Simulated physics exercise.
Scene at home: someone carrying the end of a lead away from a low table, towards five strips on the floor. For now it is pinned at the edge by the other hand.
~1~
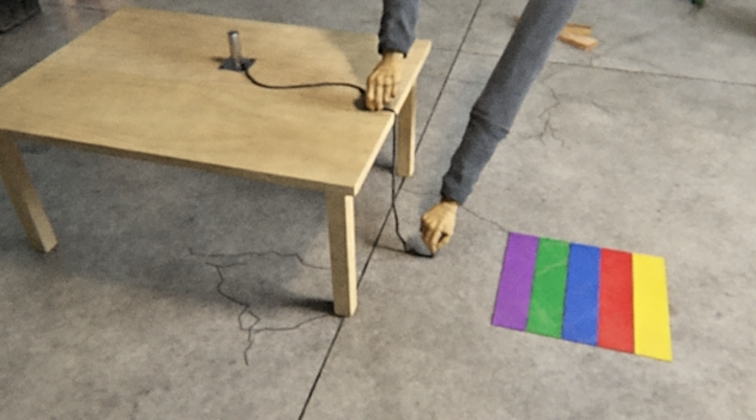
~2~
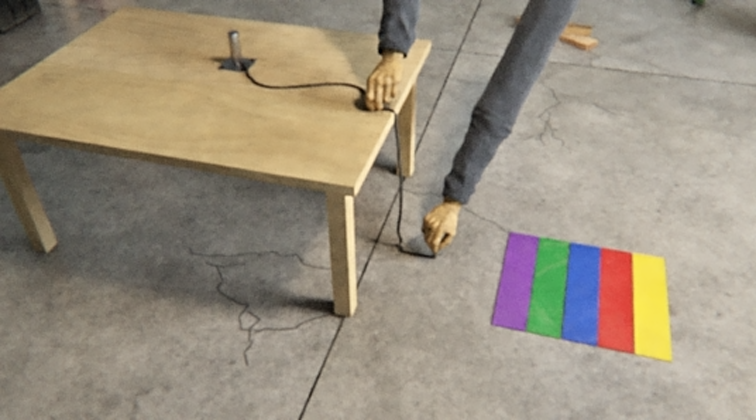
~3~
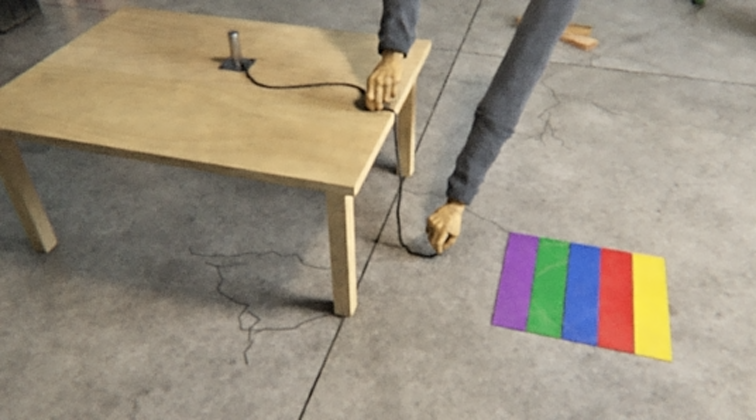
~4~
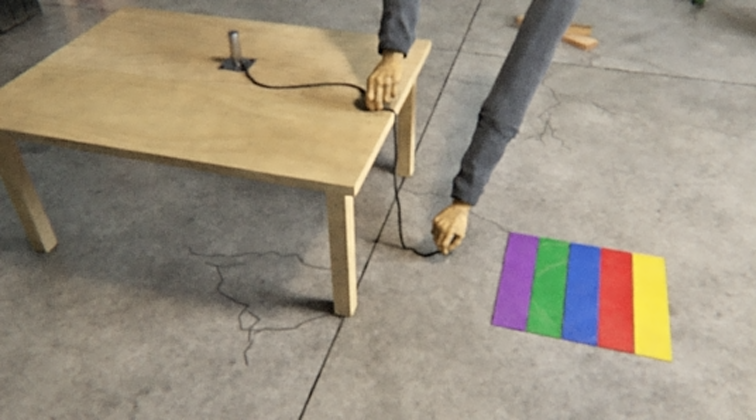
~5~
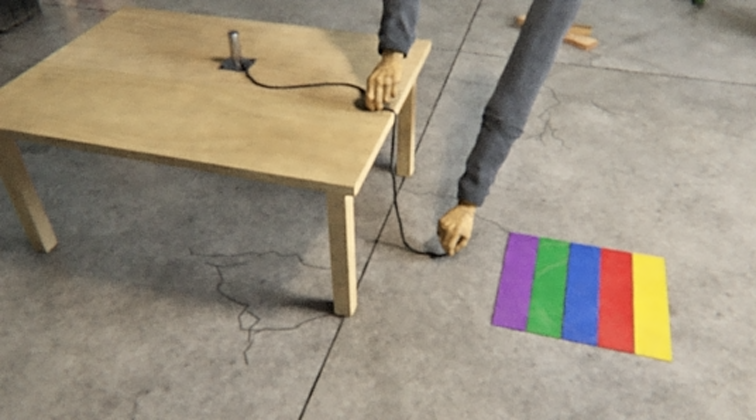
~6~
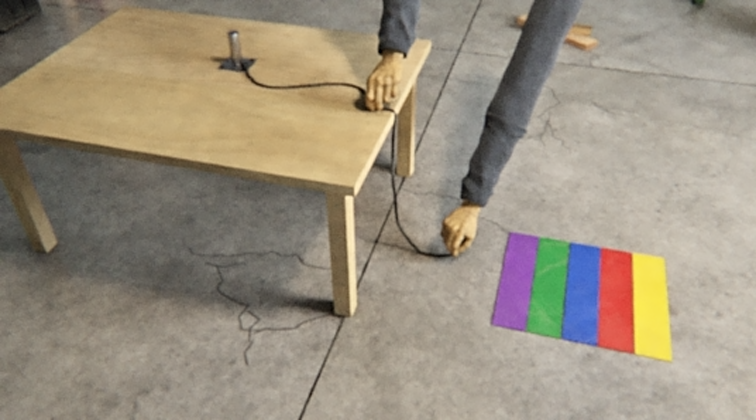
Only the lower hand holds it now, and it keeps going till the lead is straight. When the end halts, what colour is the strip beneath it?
Blue.
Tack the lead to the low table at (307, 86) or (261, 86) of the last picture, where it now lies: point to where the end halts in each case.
(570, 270) and (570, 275).
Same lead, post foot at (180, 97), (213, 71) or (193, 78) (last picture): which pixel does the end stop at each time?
The places come out near (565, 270), (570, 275) and (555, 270).
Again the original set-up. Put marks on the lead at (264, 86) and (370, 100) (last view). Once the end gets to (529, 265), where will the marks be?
(291, 75) and (399, 106).
Soon after, end near (529, 265); over purple.
After that, end near (567, 272); over green.
At the stop, end near (590, 276); over blue. Over blue.
